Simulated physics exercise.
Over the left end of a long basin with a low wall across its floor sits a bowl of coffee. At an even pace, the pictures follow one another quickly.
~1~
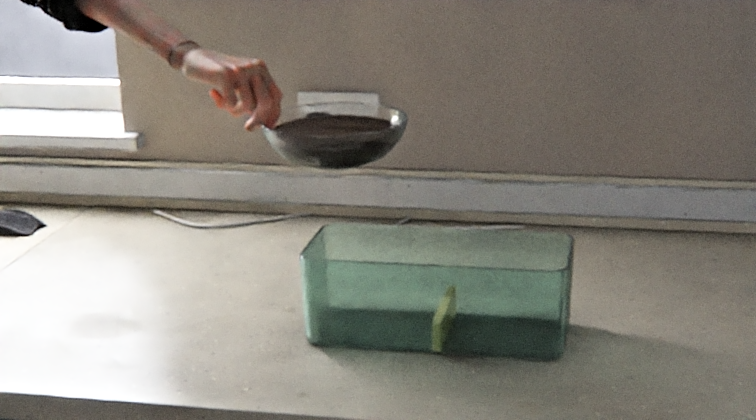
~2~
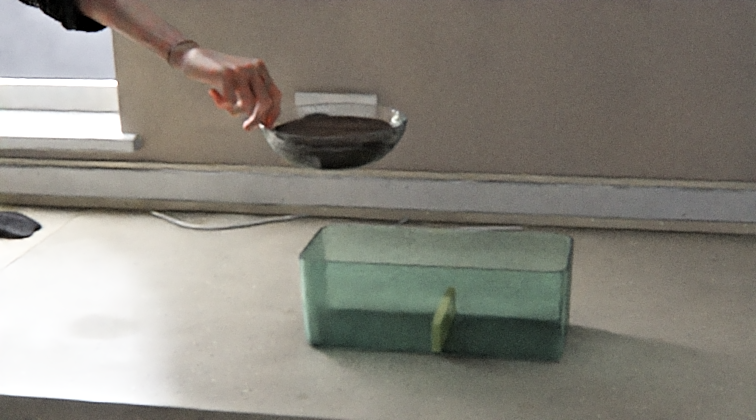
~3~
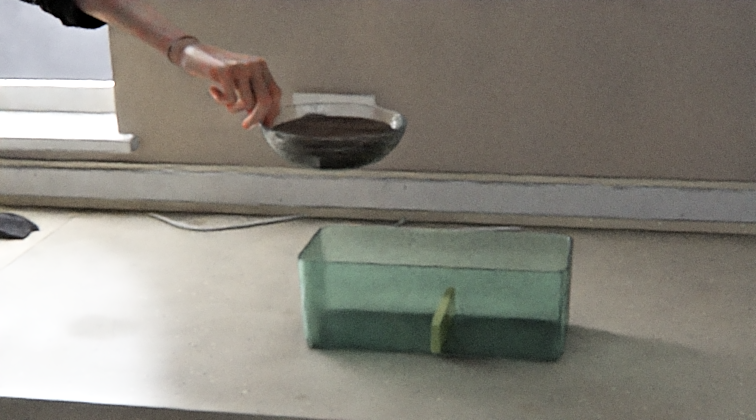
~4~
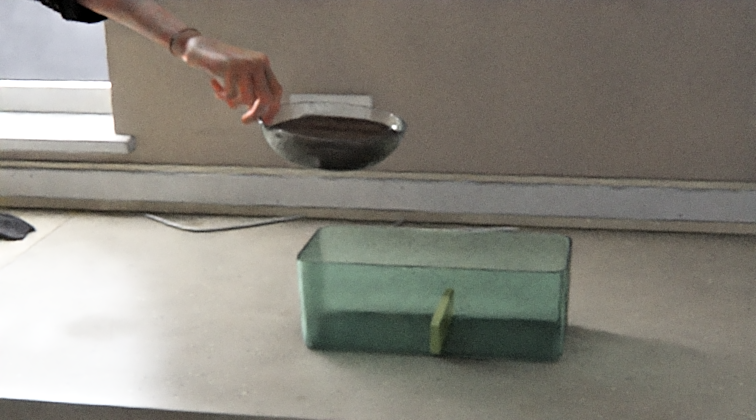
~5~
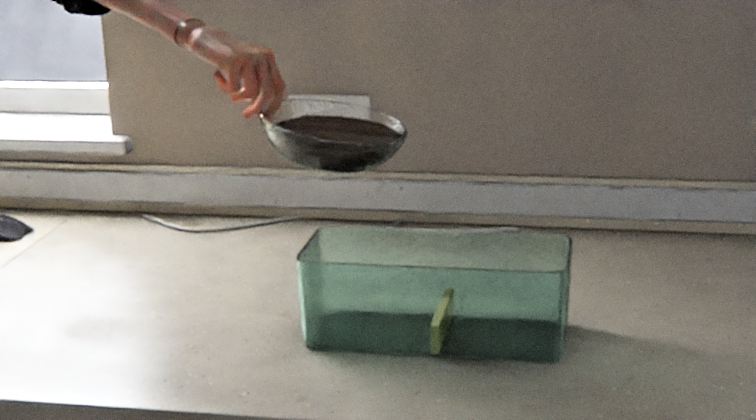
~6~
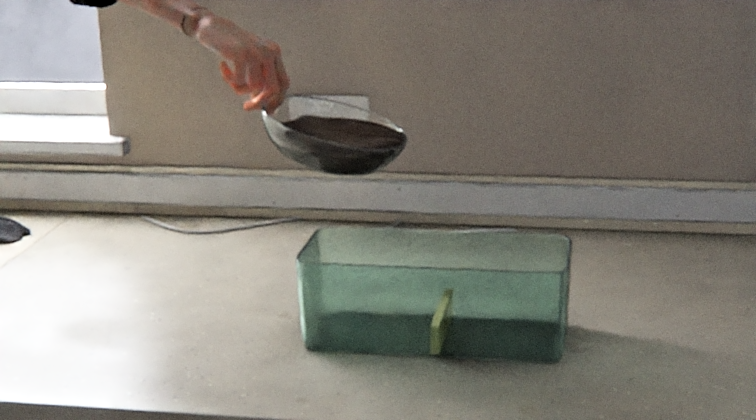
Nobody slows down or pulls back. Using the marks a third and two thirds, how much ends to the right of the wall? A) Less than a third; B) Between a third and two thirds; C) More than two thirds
(B) Between a third and two thirds.
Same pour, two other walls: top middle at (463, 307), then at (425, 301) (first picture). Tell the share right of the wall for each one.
Record: Case 1 near 35 %, case 2 near 75 %.
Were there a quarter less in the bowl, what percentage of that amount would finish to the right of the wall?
It works out near 50 percent.
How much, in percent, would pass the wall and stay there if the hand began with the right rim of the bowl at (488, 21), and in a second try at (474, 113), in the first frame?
It would come to near 60 per cent, and then near 80 per cent.
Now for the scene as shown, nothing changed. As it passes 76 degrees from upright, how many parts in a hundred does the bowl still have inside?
Around 10 percent remains.
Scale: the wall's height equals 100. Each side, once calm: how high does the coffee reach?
30 left, 50 right, give or take.
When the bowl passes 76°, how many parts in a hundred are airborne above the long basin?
About 35 per cent.
A moment on, the bowl is tipped on its side and 10 per cent is still to pour, 11 is left of the wall and 45 right of it.
Next, the bowl is tipped right over and 0 per cent is still to pour, 40 is left of the wall and 57 right of it.
Then the bowl is tipped right over and 0 per cent is still to pour, 41 is left of the wall and 57 right of it.
Later the bowl is tipped right over and 0 per cent is still to pour, 41 is left of the wall and 57 right of it.
Finally, 41 per cent lies left of the wall, 57 right of it and 2 outside.
